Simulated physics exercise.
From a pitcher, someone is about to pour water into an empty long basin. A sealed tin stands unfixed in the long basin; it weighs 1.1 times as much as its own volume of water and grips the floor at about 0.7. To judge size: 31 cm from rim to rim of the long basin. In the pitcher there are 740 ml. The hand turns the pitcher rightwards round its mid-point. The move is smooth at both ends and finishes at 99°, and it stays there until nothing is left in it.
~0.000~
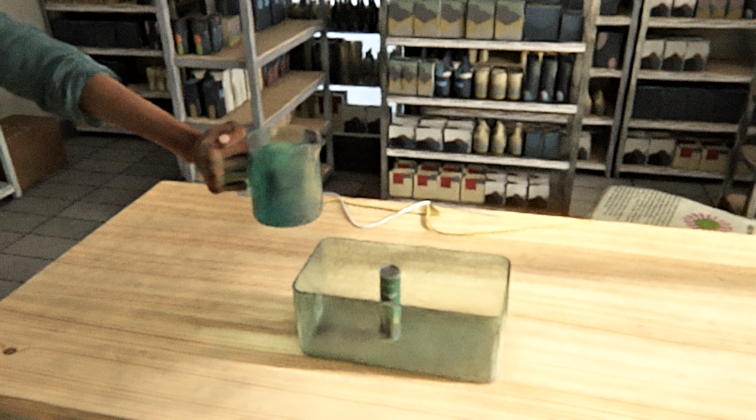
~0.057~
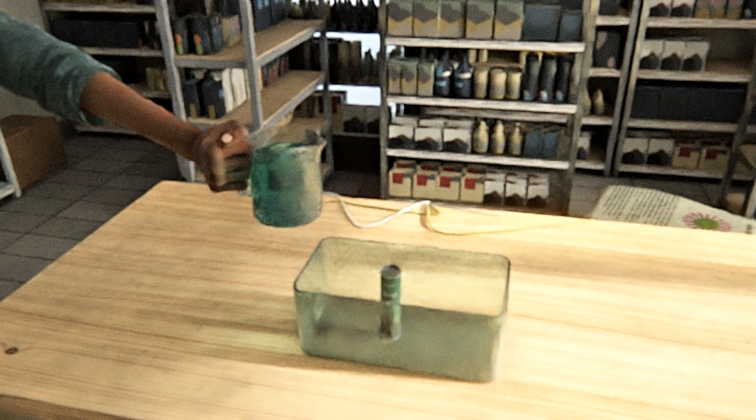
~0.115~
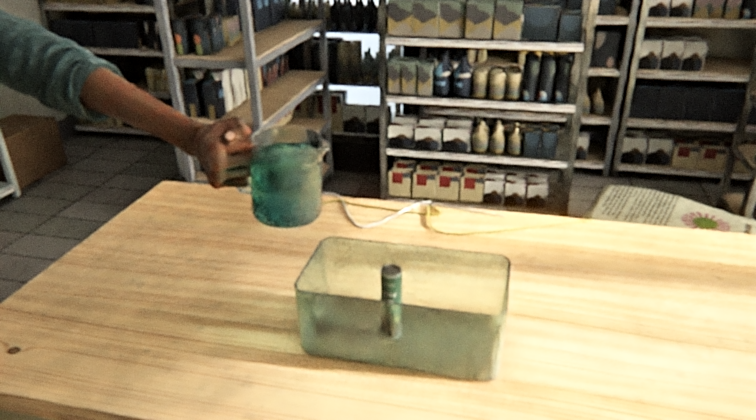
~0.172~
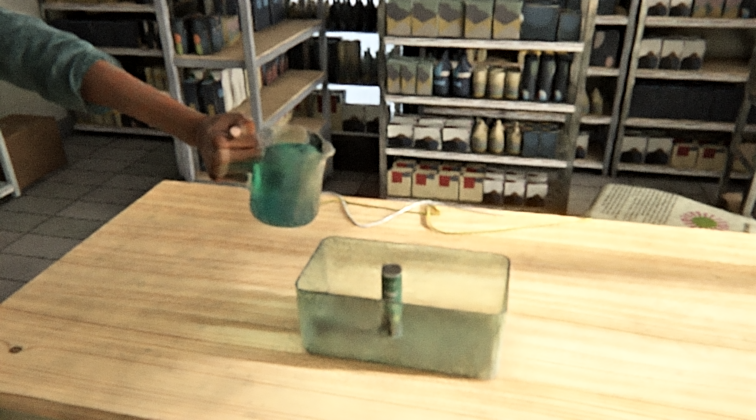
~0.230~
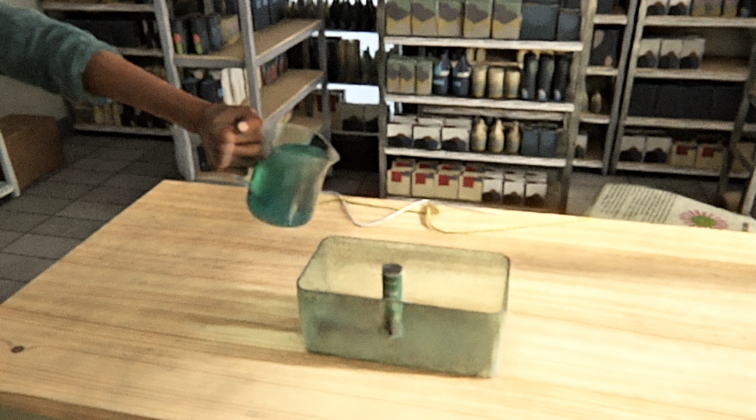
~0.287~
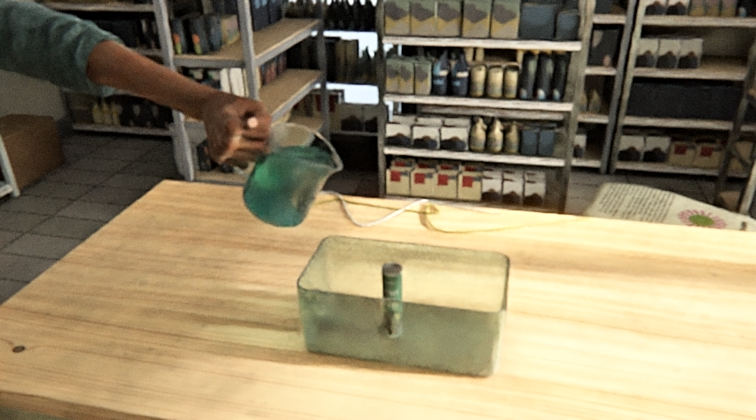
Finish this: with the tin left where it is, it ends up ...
It ends up knocked over.
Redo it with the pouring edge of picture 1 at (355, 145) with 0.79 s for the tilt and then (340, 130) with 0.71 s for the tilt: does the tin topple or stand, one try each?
First it stays on its base; then it stays on its base.
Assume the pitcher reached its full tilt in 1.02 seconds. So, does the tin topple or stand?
Well, the tin simply tips.
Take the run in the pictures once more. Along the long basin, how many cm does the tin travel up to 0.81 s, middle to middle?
Measured centre to centre, about 1 cm.
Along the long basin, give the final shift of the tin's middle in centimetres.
Shift of tin centre: Approx. 9.5 cm.
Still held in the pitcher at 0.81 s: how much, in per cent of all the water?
About 28 percent.
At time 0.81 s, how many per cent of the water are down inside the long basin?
Around 52 per cent of the whole.
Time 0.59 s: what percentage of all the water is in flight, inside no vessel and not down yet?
Roughly 20 percent.
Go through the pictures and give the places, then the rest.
In the first frame, it leans 0°; its right rim is at (325, 141); the water meets the walls at (254, 150) and (316, 155); the long basin's rim runs from (308, 263) to (509, 286); the tin's top is at (390, 274).
In the second frame, it leans 1°; its right rim is at (326, 143); the water meets the walls at (256, 150) and (317, 156).
In the third frame, it leans 5°; its right rim is at (330, 146); the water meets the walls at (258, 150) and (320, 157).
In the fourth frame, it leans 11°; its right rim is at (334, 151); the water meets the walls at (260, 152) and (324, 157).
In the fifth frame, it leans 19°; its right rim is at (339, 159); the water meets the walls at (260, 159) and (330, 159).
In the sixth frame, it leans 29°; its right rim is at (343, 168); the water meets the walls at (257, 167) and (338, 163).
After 0.59 s the tilt is 84° and 73 per cent is still to pour; the tin stands where it began.
After 0.81 s the tilt is 99° and 28 per cent is still to pour; the tin leans 10°.
After 1.04 s the tilt is 99° and 9 per cent is still to pour; the tin lies on its side.
After 1.29 s the tilt is 99° and 3 per cent is still to pour; the tin lies on its side.
In the end the tin lies on its side.
